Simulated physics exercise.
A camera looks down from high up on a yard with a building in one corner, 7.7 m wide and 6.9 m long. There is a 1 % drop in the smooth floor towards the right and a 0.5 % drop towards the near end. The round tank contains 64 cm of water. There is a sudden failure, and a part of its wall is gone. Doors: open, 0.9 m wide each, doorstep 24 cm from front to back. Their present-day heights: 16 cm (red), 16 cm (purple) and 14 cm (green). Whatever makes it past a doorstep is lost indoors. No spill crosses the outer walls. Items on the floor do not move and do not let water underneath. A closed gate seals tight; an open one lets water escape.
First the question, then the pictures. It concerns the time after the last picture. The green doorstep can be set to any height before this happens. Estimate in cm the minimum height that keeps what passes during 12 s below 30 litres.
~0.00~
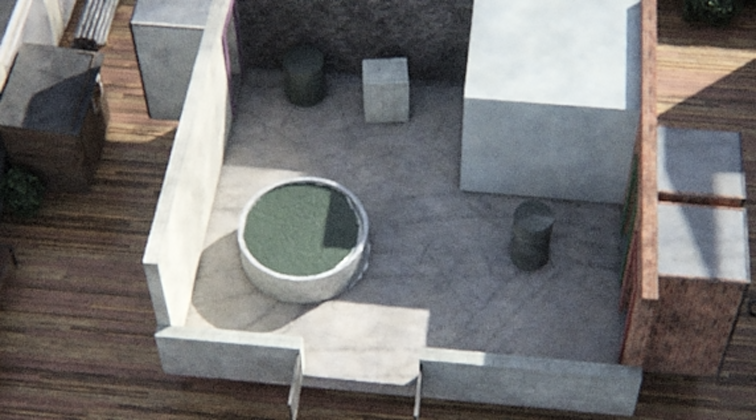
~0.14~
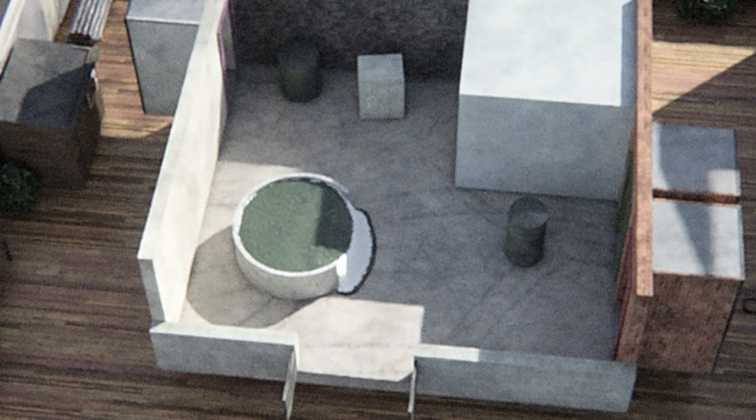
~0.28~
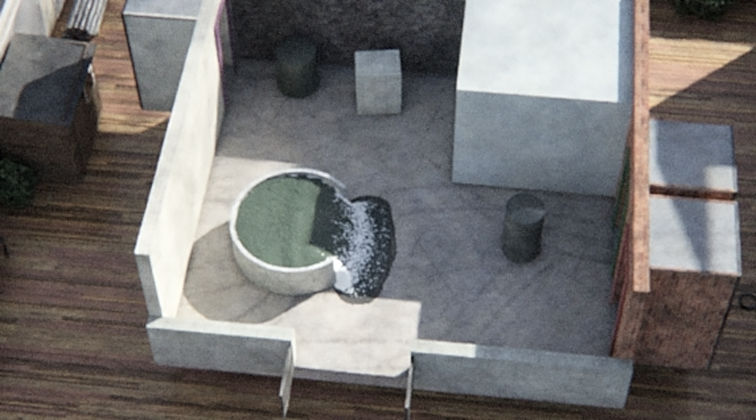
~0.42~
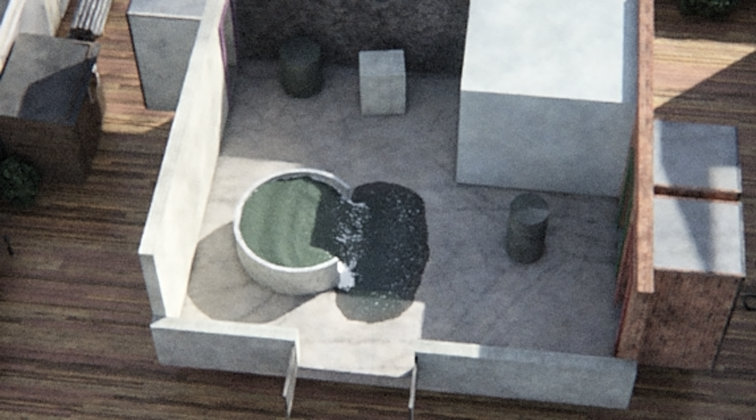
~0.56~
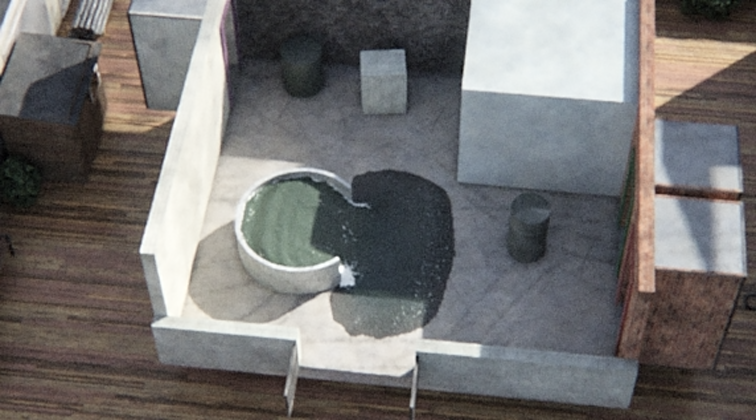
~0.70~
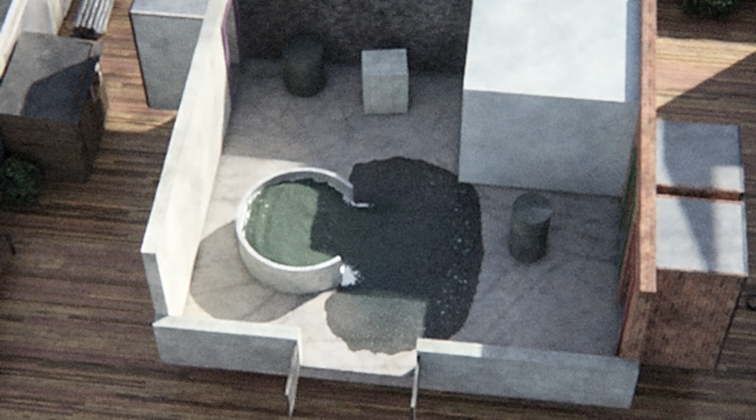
I would say 12.5 cm.
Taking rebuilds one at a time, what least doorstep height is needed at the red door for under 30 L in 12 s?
For red, a step near 22 cm.
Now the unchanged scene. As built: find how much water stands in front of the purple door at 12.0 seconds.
0.0 cm.
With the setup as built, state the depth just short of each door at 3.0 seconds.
In cm: Red 26, purple 0, green 16.
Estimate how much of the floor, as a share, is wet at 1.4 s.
Approximately 40 %.
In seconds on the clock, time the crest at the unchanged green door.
Approximately 2.8 s.
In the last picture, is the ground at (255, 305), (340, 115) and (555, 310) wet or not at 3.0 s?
In that order: Not reached, still dry, wet.
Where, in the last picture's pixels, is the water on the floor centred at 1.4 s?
I'd say around (366, 248).
After 1.4 s water covers 40 % of the floor, deepest (28 cm) near (505, 247); it has not reached the green door.
After 3.0 s water covers 50 % of the floor, deepest (36 cm) near (610, 385); 16 cm at the green door, 2 litres in over its 14 cm doorstep.
After 12.0 s water covers 90 % of the floor, deepest (10 cm) near (600, 384); 8 cm at the green door, 19 litres in over its 14 cm doorstep.
At the green door as built, the water arrived by 2.3 s and peaked near 19 cm at 2.8 s.
Run again over the same 12 s with other heights there, 60 litres in over 10 cm, 19 litres over 14 cm. The limit of 30 litres is kept from about 12.5 cm up.
